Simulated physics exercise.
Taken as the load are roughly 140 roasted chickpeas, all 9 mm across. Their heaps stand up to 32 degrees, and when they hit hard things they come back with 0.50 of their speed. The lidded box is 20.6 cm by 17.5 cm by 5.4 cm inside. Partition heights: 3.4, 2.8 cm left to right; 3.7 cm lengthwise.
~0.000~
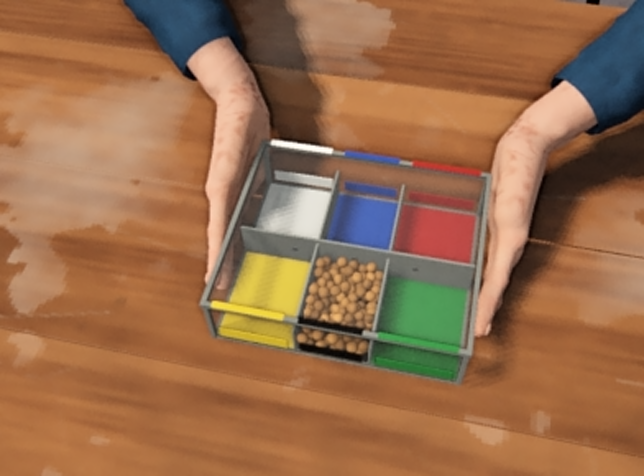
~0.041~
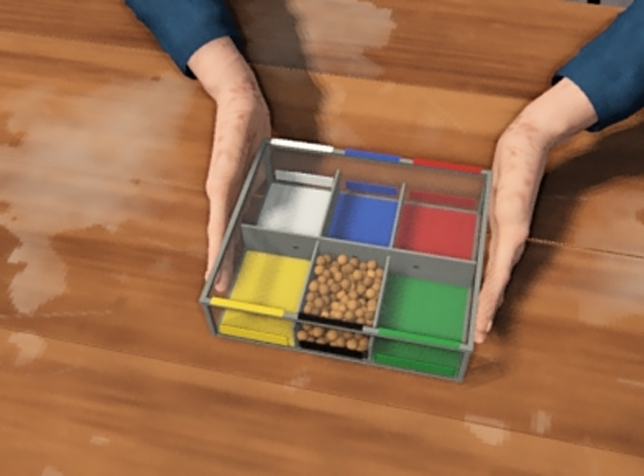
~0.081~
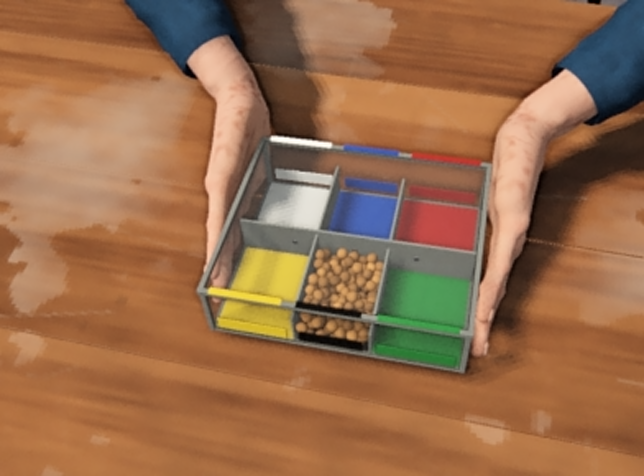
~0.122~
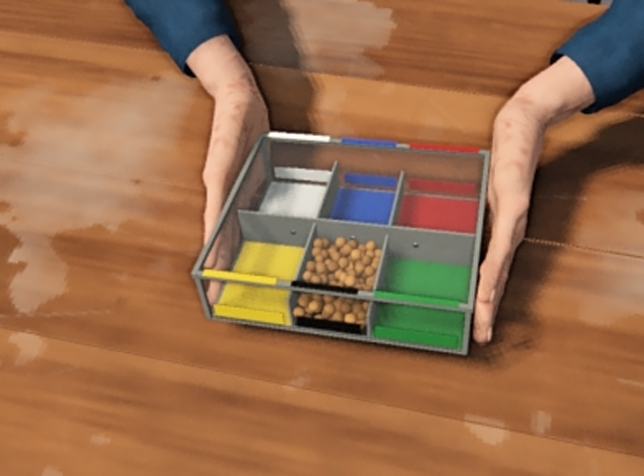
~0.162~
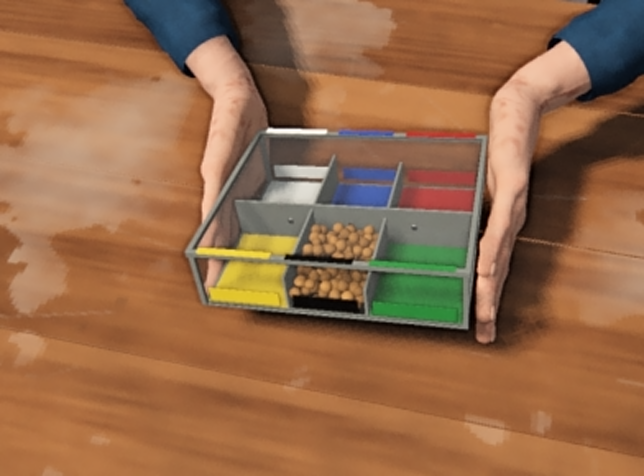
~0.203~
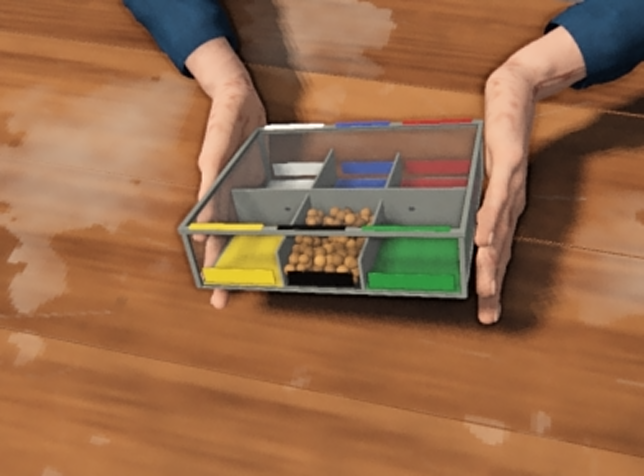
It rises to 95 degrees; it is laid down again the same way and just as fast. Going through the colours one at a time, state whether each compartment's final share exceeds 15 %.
Red: Stays behind the line. Blue: Stays behind the line. Green: Stays behind the line. Yellow: Stays behind the line. White: Crosses the line. Black: Crosses the line.
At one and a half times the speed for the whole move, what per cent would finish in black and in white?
In that case black keeps 70 per cent while white keeps 20 per cent.
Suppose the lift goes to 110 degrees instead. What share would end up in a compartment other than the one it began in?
Near 35 in a hundred, I think.
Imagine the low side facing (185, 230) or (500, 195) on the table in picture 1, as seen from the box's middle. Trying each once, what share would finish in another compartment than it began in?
That would be close to 60 per cent and then close to 60 per cent.
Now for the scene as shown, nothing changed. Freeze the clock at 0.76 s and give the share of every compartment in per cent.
Red 0 %, blue 5 %, green 0 %, yellow 5 %, white 15 %, black 75 %.
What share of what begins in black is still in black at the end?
About 50 per cent.
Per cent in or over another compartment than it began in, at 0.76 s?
Value: Close to 25 %.
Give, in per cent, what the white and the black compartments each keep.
White: 35; black: 55.
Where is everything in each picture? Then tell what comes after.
The first frame shows box tilt 0 degrees, front corners at (207, 303) and (467, 351); black 100 %.
The second frame shows box tilt 1 degrees, front corners at (206, 299) and (468, 347).
The third frame shows box tilt 4 degrees, front corners at (204, 290) and (468, 333), lowest corner left back.
The fourth frame shows box tilt 10 degrees, front corners at (199, 273) and (468, 306), lowest corner left back.
The fifth frame shows box tilt 16 degrees, front corners at (193, 252) and (465, 271), lowest corner left back.
The sixth frame shows box tilt 23 degrees, front corners at (186, 229) and (460, 232), lowest corner left back; black 100 %. The box's pace is about 160 degrees a second.
Then, at 0.76 s, tilt 94 degrees; blue 5 %, yellow 5 %, white 15 %, black 75 %.
Then, at 1.13 s, tilt 39 degrees; blue 5 %, yellow 5 %, white 35 %, black 55 %.
After 1.58 s, tilt 0 degrees; blue 5 %, yellow 5 %, white 35 %, black 55 %.
At rest (2.0 s), red 0 %, blue 5 %, green 0 %, yellow 5 %, white 35 %, black 55 %.
